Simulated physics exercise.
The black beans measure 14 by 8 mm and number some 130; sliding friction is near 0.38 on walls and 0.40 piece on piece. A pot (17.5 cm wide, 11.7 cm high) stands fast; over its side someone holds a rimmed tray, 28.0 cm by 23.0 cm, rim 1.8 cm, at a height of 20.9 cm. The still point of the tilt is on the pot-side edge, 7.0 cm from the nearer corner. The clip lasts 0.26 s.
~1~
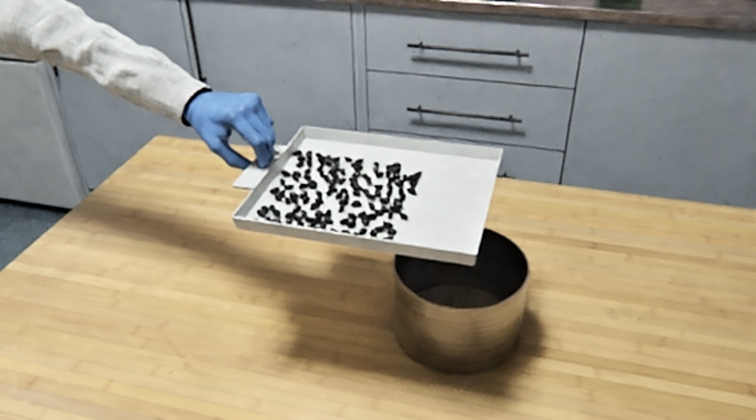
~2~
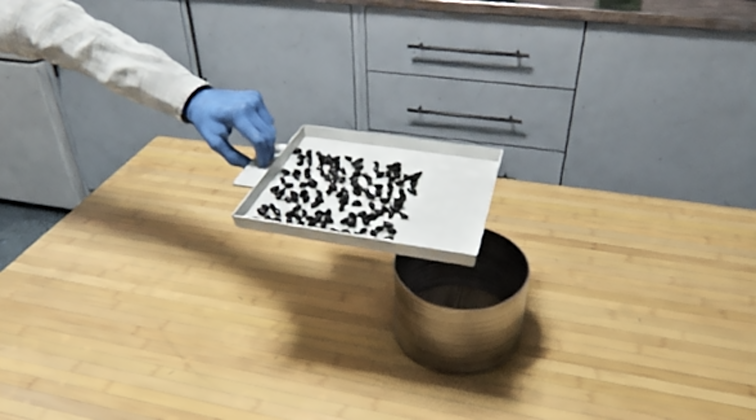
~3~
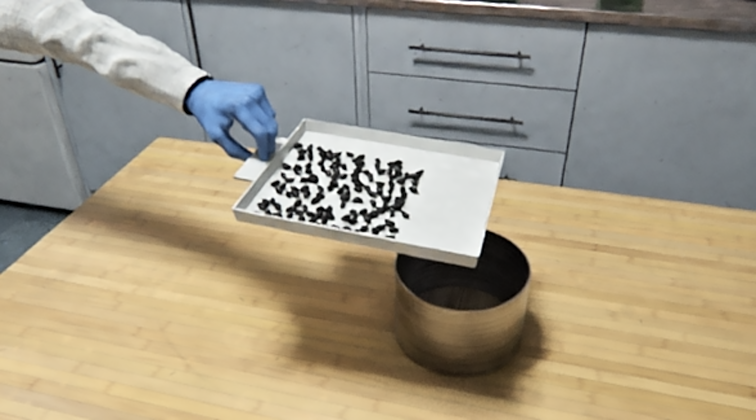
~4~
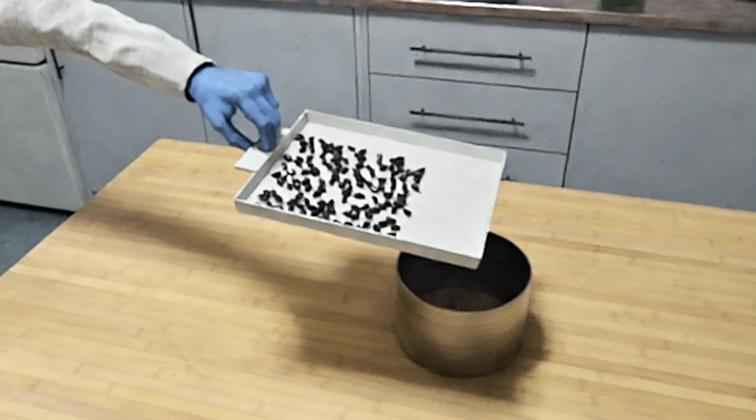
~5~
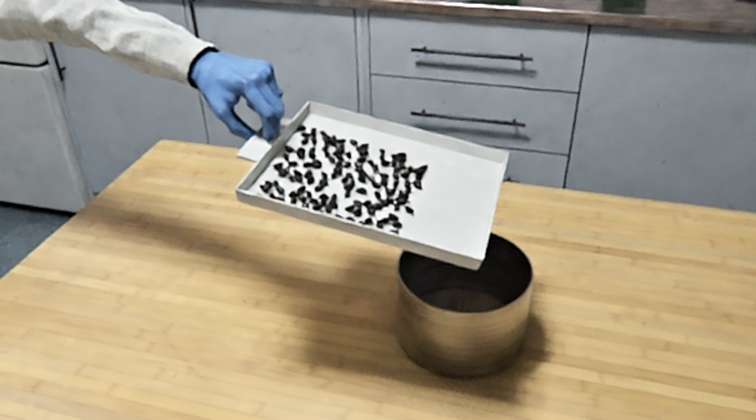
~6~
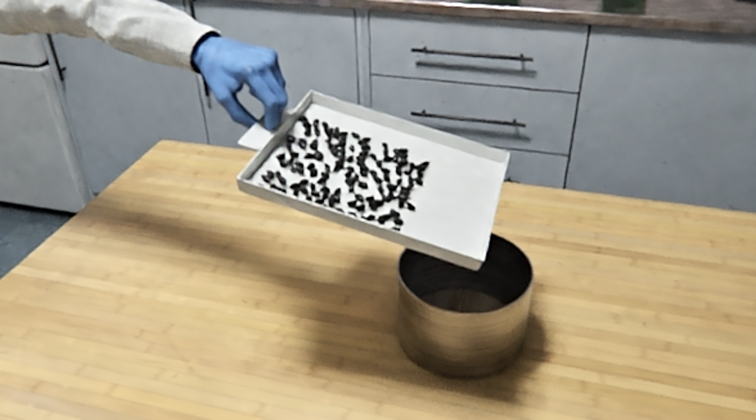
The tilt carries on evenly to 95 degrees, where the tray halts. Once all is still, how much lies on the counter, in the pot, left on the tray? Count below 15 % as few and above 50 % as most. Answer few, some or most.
Counter: Most, pot: Some, tray: Few.
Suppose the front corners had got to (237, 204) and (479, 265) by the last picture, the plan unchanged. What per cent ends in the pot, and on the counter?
Pot 0, counter 100.
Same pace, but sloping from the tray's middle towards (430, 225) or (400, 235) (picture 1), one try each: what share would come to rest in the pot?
Some 0 and 5 per cent.
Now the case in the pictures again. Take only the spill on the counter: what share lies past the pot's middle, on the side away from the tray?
Some 90 per cent.
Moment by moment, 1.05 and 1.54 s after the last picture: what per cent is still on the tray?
In turn: 75, 25.
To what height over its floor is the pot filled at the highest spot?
Some 1.0 cm.
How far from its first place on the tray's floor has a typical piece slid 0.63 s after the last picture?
Roughly 17 cm.
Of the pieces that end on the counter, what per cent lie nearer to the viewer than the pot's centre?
Some 60 per cent.
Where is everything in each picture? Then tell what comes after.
Tray tilt 0 degrees, front corners at (235, 216) and (474, 252); middle of the pieces at (344, 190); pot at (461, 263), in the first picture.
Tray tilt 1 degrees, front corners at (235, 214) and (474, 253); middle of the pieces at (345, 190), in the second picture.
Tray tilt 3 degrees, front corners at (236, 208) and (476, 254); middle of the pieces at (346, 186), in the third picture.
Tray tilt 6 degrees, front corners at (237, 198) and (478, 256), lowest corner right front; middle of the pieces at (347, 181), in the fourth picture.
Tray tilt 9 degrees, front corners at (239, 188) and (480, 257), lowest corner right front; middle of the pieces at (350, 175), in the fifth picture.
Tray tilt 13 degrees, front corners at (240, 178) and (481, 258), lowest corner right front; middle of the pieces at (351, 168); pot at (465, 267), in the sixth picture.
Then, 0.63 s after the last picture, tilt 51 degrees; the tray holds 95 %, the pot 0 %.
Then, 1.05 s after the last picture, tilt 77 degrees; the tray holds 75 %, the pot 10 %.
Then, 1.54 s after the last picture, tilt 95 degrees; the tray holds 25 %, the pot 20 %.
In the end, counter 60 %, pot 35 %, tray 5 %.
